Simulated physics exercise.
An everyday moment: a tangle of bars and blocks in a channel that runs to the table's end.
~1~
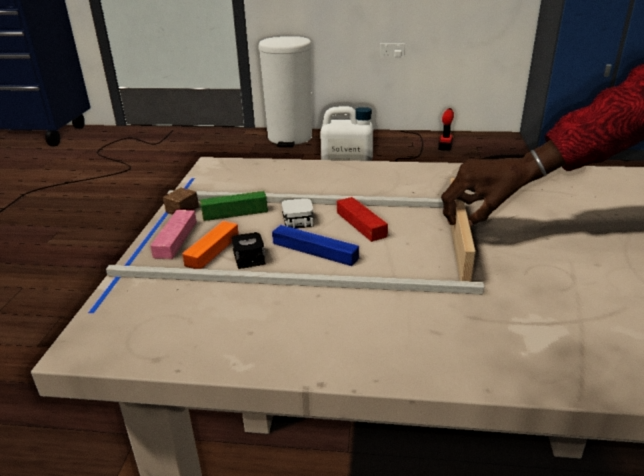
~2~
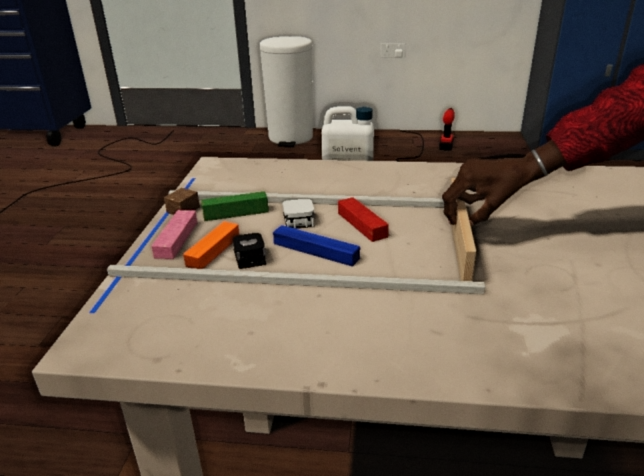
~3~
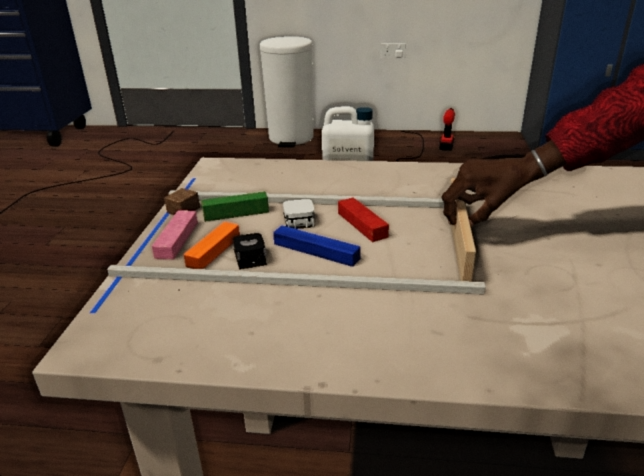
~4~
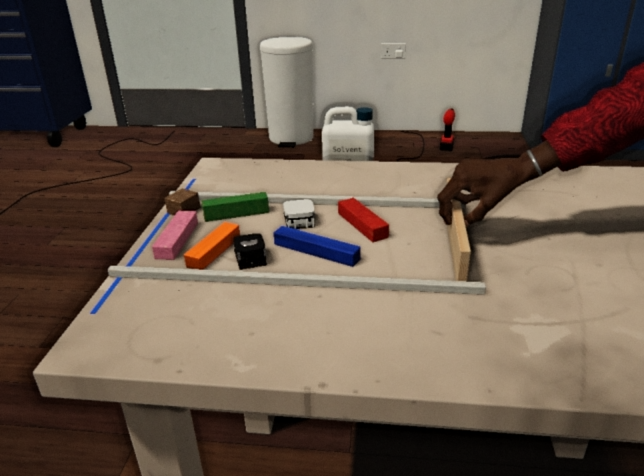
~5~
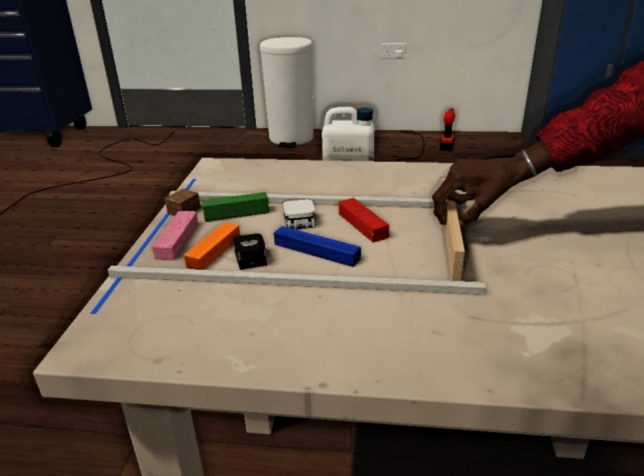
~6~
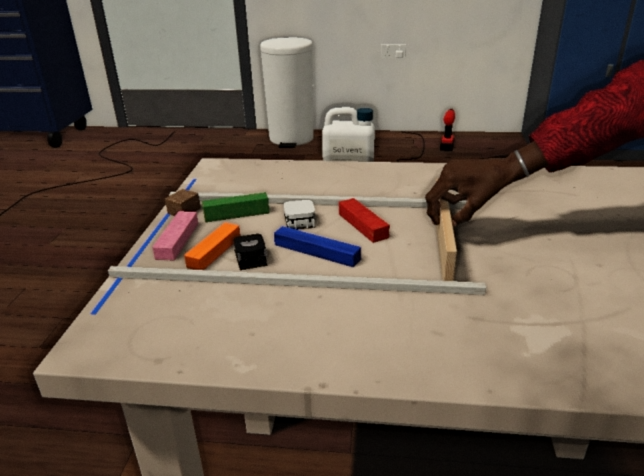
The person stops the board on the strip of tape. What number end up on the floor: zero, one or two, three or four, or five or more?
In the end the number that fall off is five or more.
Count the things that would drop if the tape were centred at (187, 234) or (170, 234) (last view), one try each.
It would be 4 and 6.
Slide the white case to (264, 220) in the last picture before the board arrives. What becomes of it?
Then it drops off.
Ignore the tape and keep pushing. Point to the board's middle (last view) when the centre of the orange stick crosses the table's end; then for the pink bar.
At (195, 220) for the orange stick; at (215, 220) for the pink bar.
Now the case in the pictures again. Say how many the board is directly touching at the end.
The number is 1.
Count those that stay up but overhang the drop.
1 of them.
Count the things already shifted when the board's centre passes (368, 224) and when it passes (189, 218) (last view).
First 1, then 8.
Soon after, none off yet; brown block at rest near (183, 204); pink bar at rest near (177, 235); orange stick at rest near (214, 246).
Then, none off yet; brown block at rest near (183, 204); pink bar at rest near (177, 235); orange stick moved a little near (198, 246).
Further on, two off so far; brown block falling near (153, 270); pink bar falling near (122, 305); orange stick moved about its own width near (130, 247).
At rest, the number that fall off is five or more; fallen, blue stick, white case, black case, green bar, orange stick, pink bar and brown block.
